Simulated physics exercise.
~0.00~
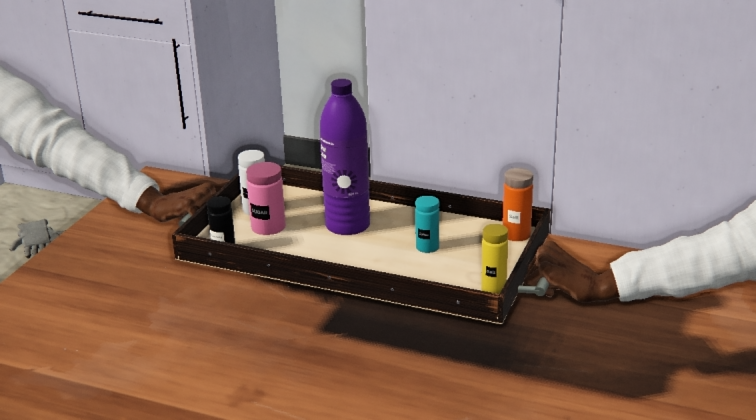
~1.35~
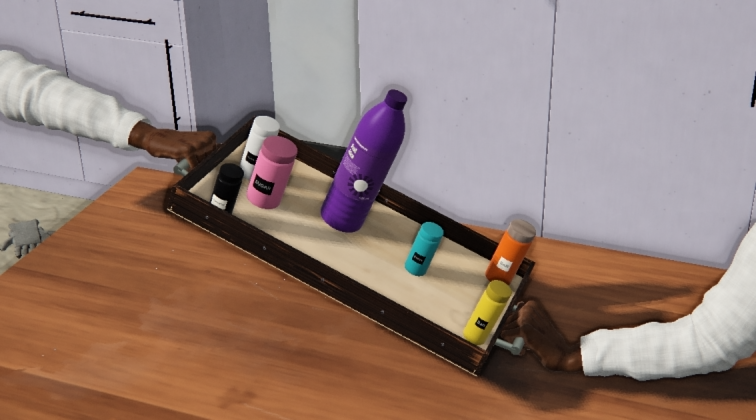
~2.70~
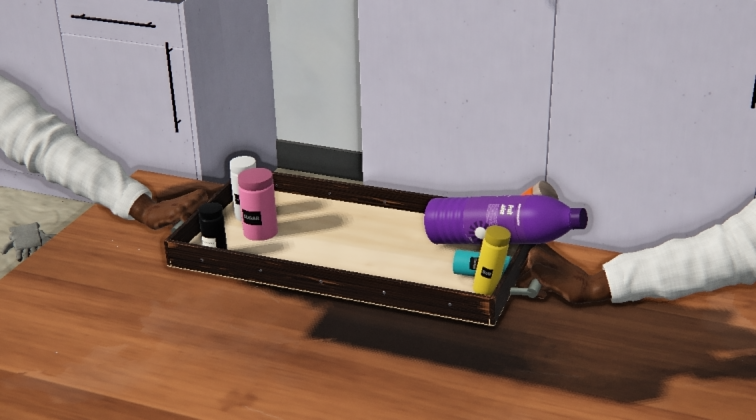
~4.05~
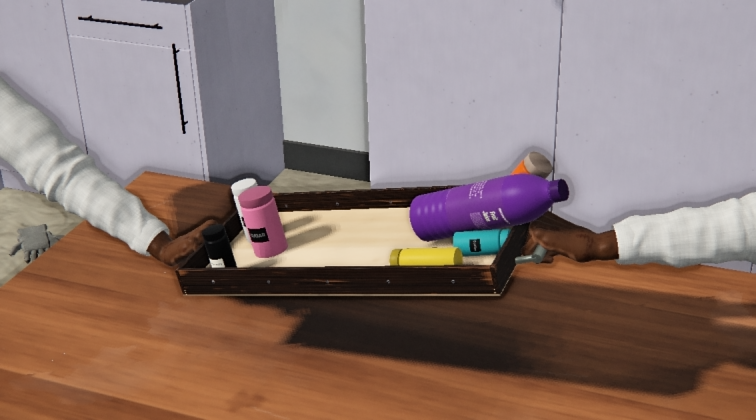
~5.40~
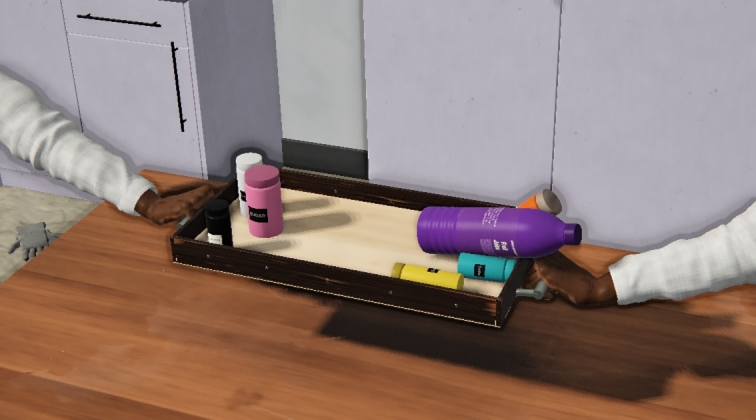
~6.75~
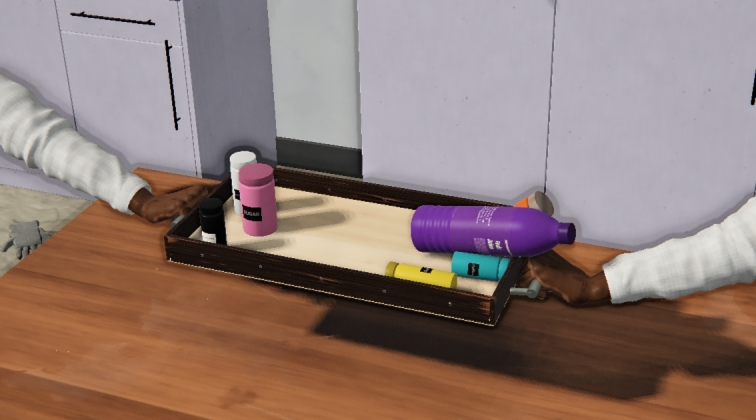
A purple bottle and three small shakers tip over as two hands tilt a tray.
